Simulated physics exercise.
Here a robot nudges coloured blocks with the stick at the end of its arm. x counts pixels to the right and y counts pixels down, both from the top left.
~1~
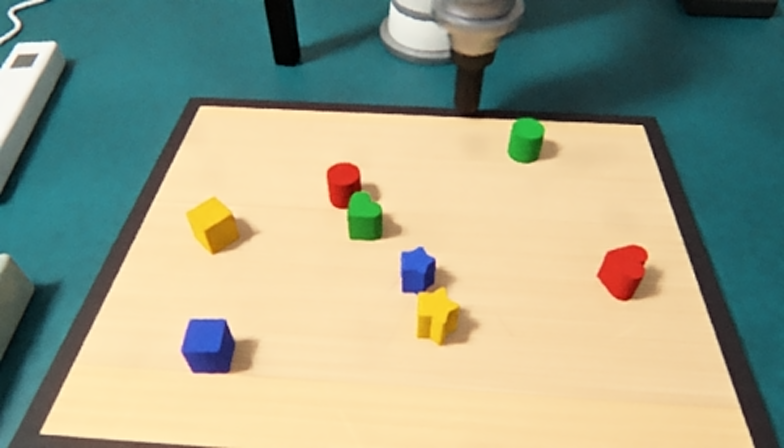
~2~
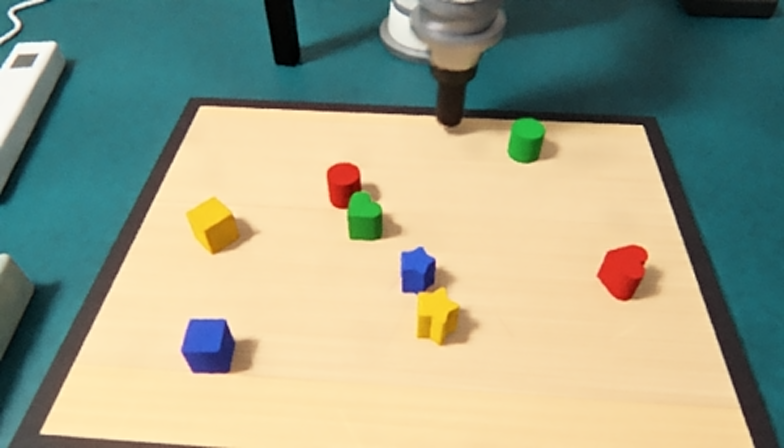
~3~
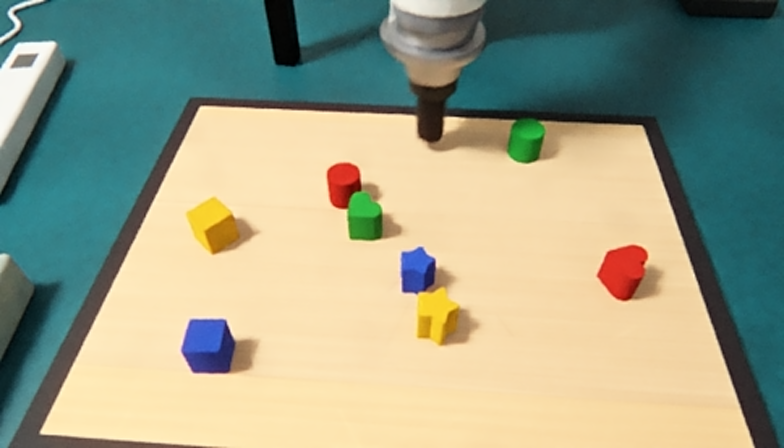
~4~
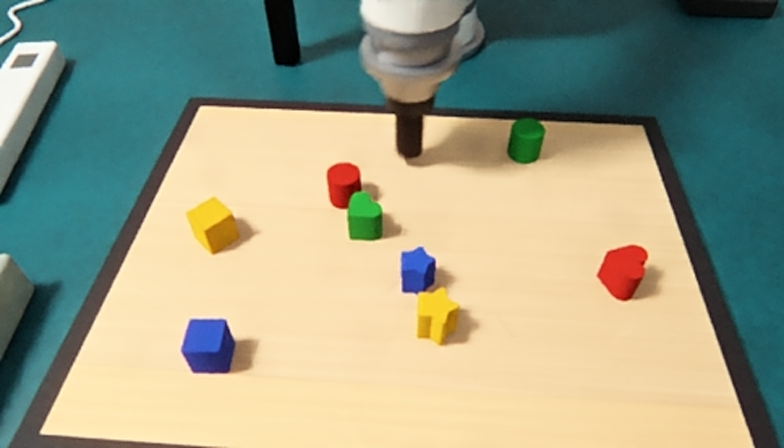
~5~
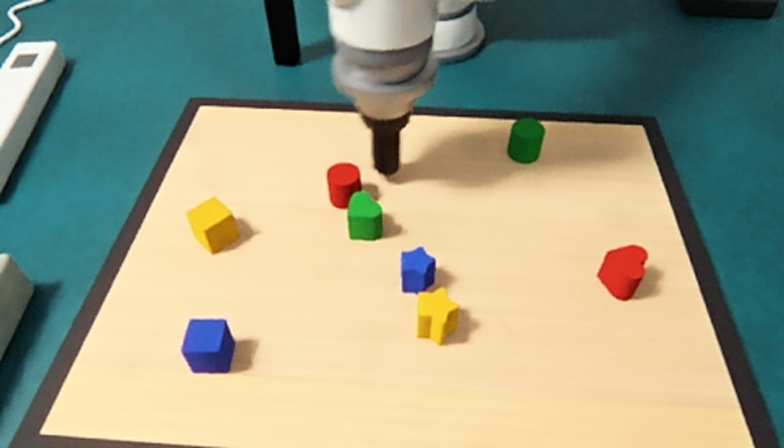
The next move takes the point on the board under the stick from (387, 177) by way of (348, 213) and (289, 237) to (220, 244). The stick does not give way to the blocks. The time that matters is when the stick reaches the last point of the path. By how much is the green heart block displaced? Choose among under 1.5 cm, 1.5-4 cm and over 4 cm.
It gets moved under 1.5 cm.
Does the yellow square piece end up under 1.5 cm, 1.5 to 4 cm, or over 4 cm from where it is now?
It moves between 1.5 and 4 cm.
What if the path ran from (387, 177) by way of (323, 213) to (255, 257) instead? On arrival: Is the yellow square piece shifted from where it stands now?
It seems so.
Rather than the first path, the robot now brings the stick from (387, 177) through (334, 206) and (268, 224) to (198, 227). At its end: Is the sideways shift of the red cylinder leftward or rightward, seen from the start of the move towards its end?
Measured against the direction from start to end, the red cylinder shifts toward the left-hand side.
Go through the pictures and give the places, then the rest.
The first picture shows stick tip (466, 106); block tops, yellow square piece (209, 212); red cylinder (343, 173); green heart block (363, 206).
The second picture shows stick (449, 120); blocks unchanged.
The third picture shows stick (430, 135); blocks unchanged.
The fourth picture shows stick (409, 151); blocks unchanged.
The fifth picture shows stick (386, 167); yellow square piece (209, 212); red cylinder (343, 173); green heart block (363, 206).
On the path given first. One third of the way, stick (346, 204); red cylinder (312, 185); green heart block (362, 211), turned 20° anticlockwise.
Two thirds of the way, stick (286, 227); red cylinder (277, 189); green heart block (360, 214), turned 45° anticlockwise.
At the end, stick (217, 234); yellow square piece (175, 212); red cylinder (276, 189); green heart block (360, 214), turned 45° anticlockwise.
